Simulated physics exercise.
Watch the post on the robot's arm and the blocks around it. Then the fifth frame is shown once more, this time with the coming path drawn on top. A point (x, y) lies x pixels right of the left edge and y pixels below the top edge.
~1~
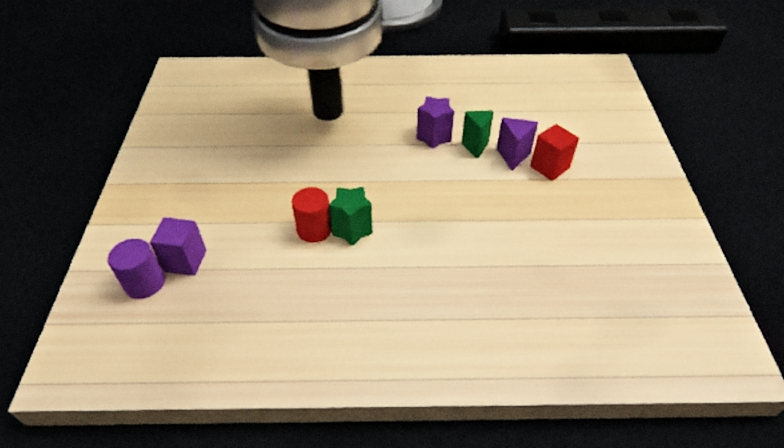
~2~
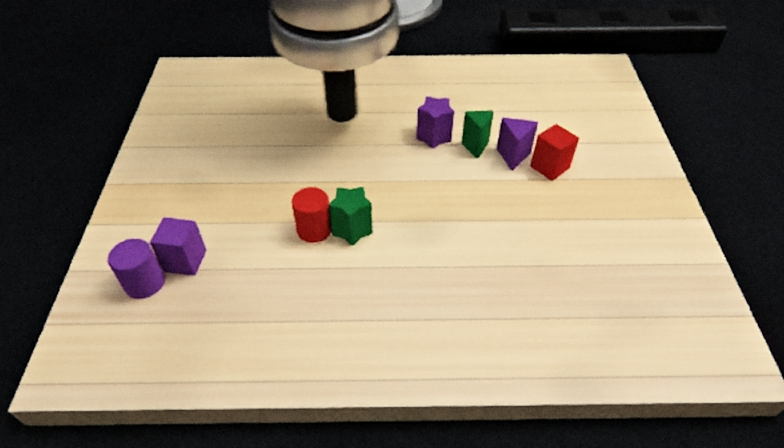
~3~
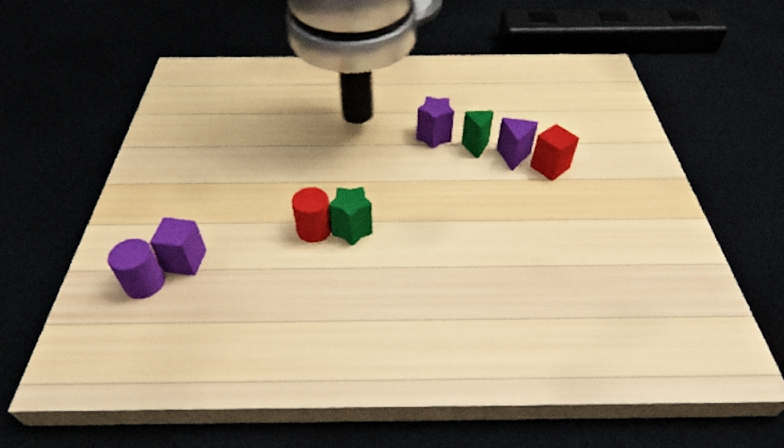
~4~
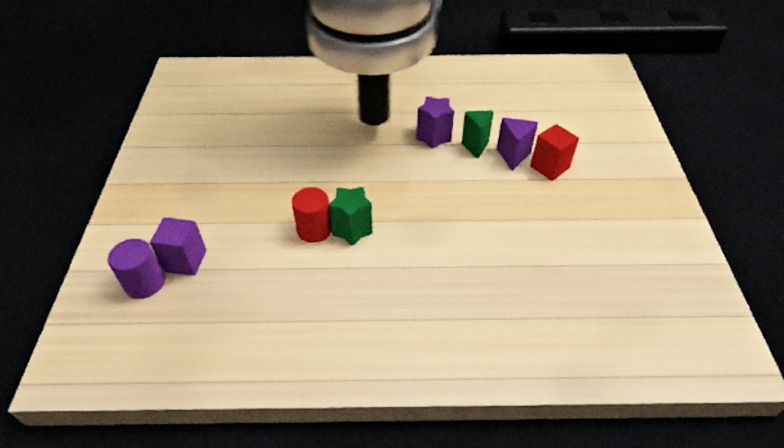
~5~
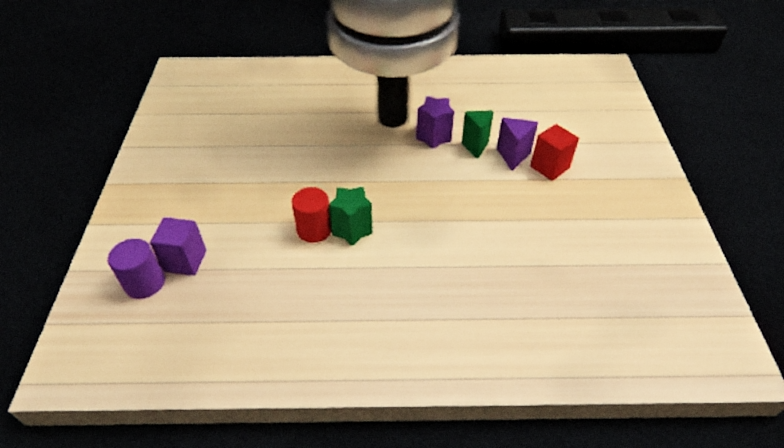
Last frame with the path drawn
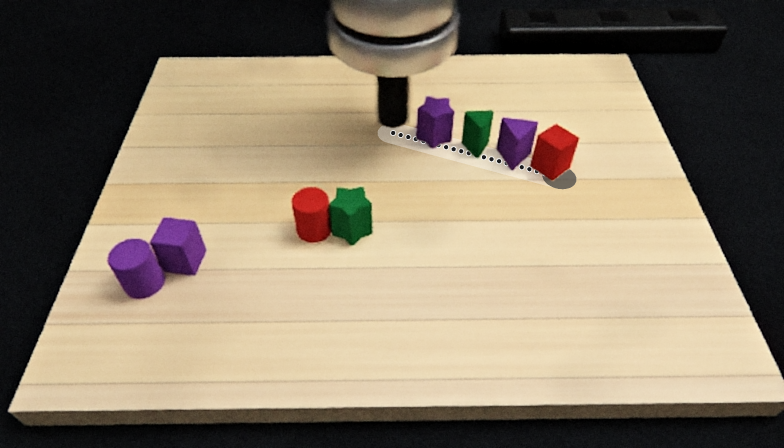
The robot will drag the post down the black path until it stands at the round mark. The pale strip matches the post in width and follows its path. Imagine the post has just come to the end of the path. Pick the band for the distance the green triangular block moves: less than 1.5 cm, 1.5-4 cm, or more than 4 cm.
Once the path is done, the green triangular block lies 1.5 to 4 cm from its present place.
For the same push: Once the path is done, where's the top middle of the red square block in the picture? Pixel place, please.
It should be at (604, 143) by then.
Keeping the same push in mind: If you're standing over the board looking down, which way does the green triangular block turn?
Clockwise, from overhead.
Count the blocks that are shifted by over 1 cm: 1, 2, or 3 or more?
Three or more blocks.
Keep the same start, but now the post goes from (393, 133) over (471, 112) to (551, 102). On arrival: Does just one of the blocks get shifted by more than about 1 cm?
Yes, I think so.
Path on the board, straight from (393, 133) to (559, 177).
The first path, step by step. One third of the way, post at (448, 132); purple star at (474, 105), turned 60° anticlockwise; green triangular block at (501, 114), turned 30° clockwise; purple triangular block at (527, 128), turned 15° clockwise.
Two thirds of the way, post at (505, 147); purple star at (485, 105), turned 105° anticlockwise; green triangular block at (512, 109), turned 60° clockwise; purple triangular block at (535, 128); red square block at (563, 137).
At the end, post at (564, 162); purple star at (485, 105), turned 105° anticlockwise; green triangular block at (512, 109), turned 60° clockwise; purple triangular block at (572, 127), turned 40° anticlockwise; red square block at (604, 143), turned 30° anticlockwise.
